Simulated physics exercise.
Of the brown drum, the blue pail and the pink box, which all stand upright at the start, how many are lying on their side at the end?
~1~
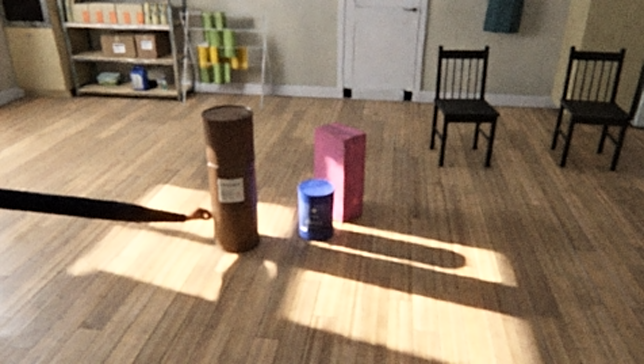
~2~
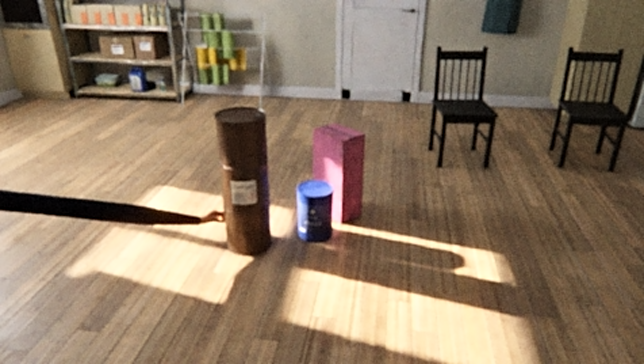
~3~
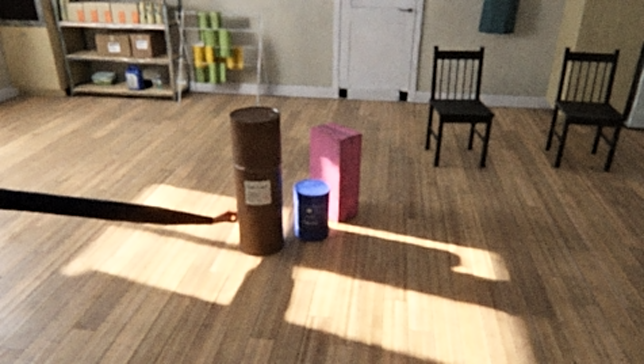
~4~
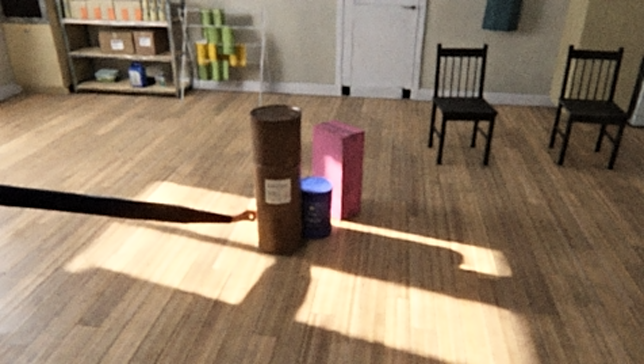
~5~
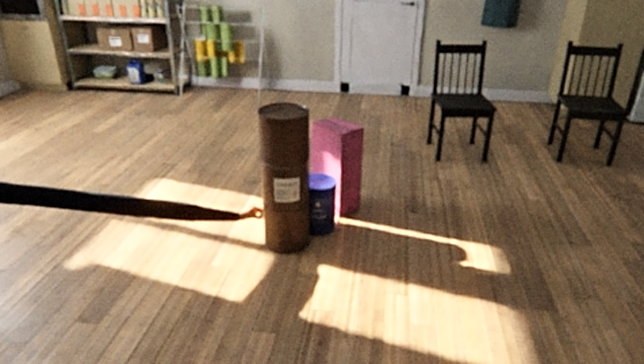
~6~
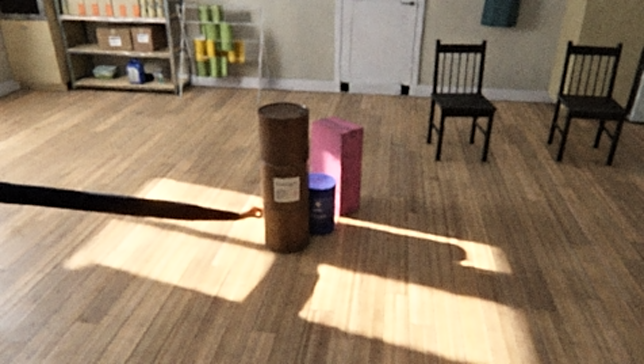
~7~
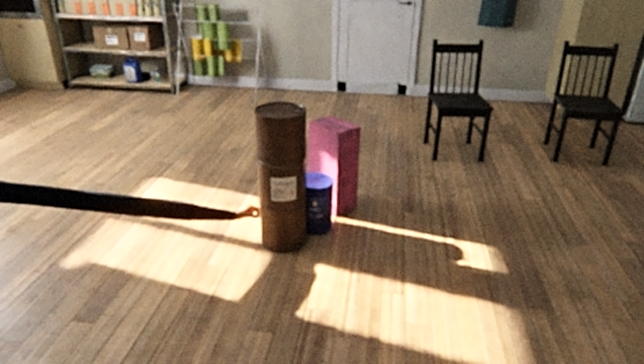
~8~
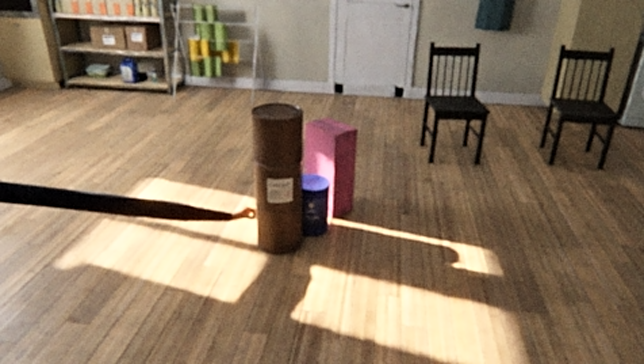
None of them are lying on their side at the end. The brown drum, the blue pail and the pink box are all still upright.
